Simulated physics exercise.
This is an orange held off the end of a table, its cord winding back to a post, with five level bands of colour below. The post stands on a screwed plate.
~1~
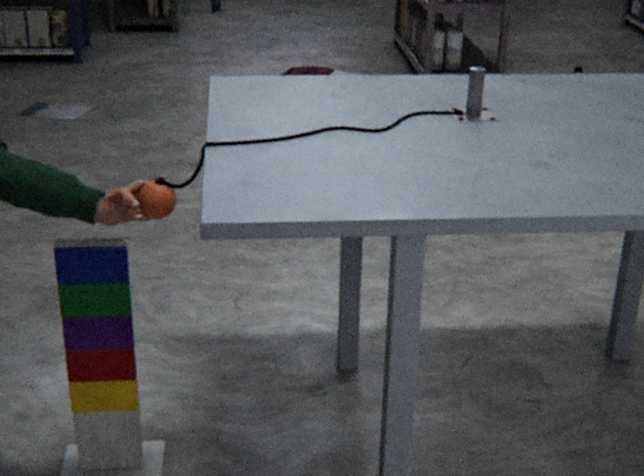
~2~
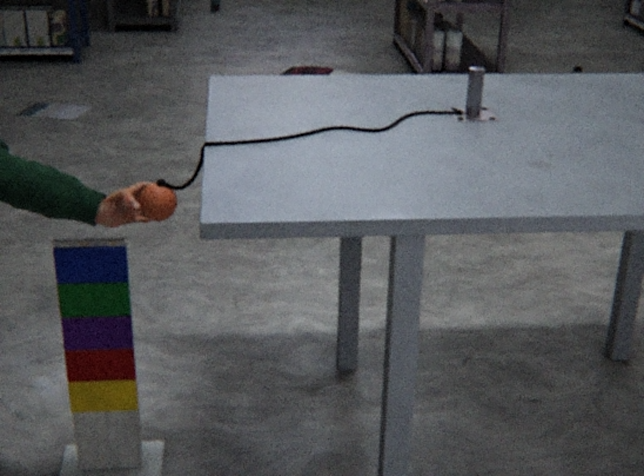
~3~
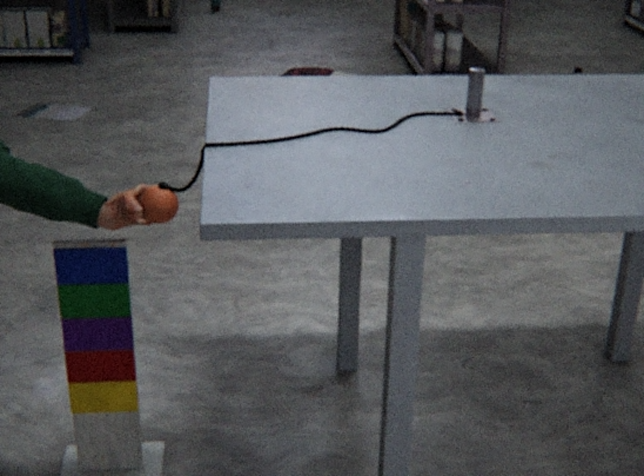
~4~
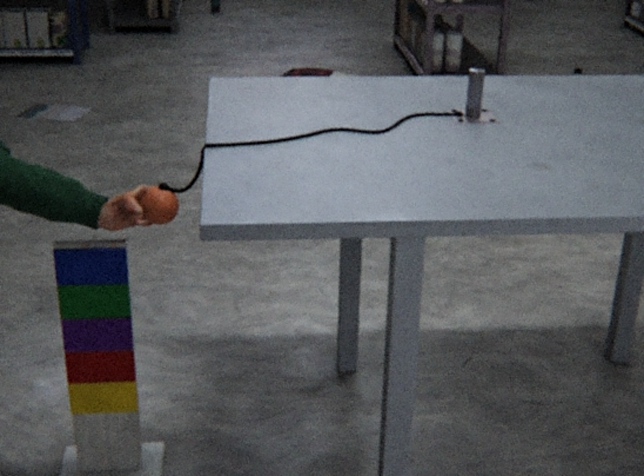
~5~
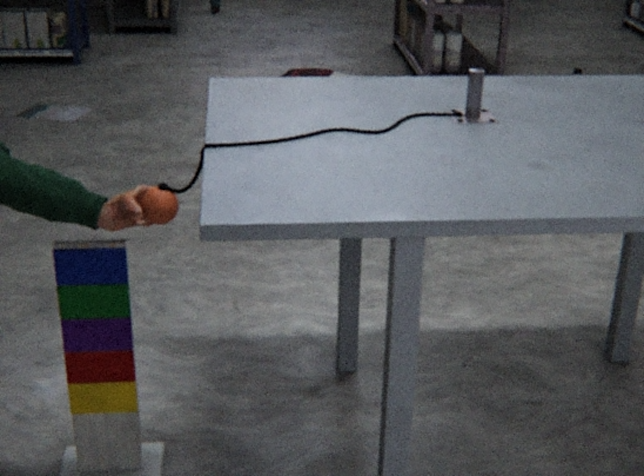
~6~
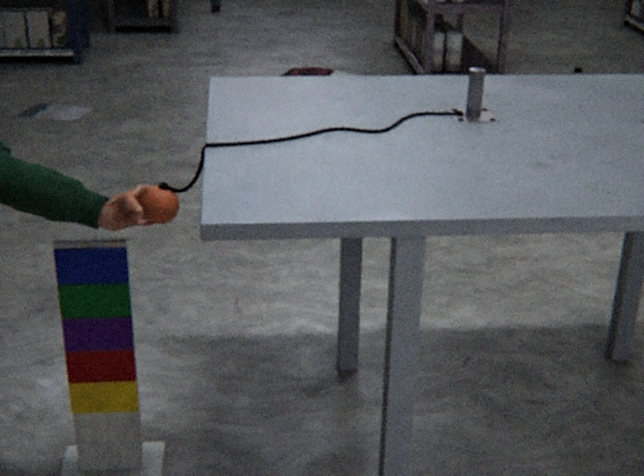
A hand in a green sleeve holding an orange nearly still beside a table, its black cord winding to a post.
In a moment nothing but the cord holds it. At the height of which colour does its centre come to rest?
At blue.
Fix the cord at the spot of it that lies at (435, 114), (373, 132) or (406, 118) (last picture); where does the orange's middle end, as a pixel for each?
In that order: (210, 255), (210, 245) and (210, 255).
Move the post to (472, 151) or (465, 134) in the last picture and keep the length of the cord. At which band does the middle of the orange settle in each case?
Taking them in turn: Green; green.
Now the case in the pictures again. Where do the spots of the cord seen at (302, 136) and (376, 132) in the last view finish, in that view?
They go to (274, 133) and to (352, 126).
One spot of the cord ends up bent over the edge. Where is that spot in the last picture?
At (235, 144), roughly.
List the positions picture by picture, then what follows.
The first picture shows orange (157, 200); blue (91, 267); green (95, 301); purple (98, 334); red (101, 366); yellow (104, 397).
The second picture shows orange (158, 202); cord through (427, 113) (393, 126) (333, 128) (273, 140) (208, 146).
The third picture shows orange (160, 205).
The fourth picture shows orange (160, 206); cord through (427, 114) (393, 127) (333, 130) (273, 141) (208, 148).
The fifth picture shows orange (160, 206).
The sixth picture shows orange (161, 206); cord through (427, 114) (393, 127) (333, 129) (274, 141) (209, 147).
Soon after, orange near (176, 253); level with blue.
Then, orange near (230, 249); level with blue.
Further on, orange near (211, 257); level with blue.
At rest, orange near (211, 257); level with blue. Its centre hangs level with the blue band.
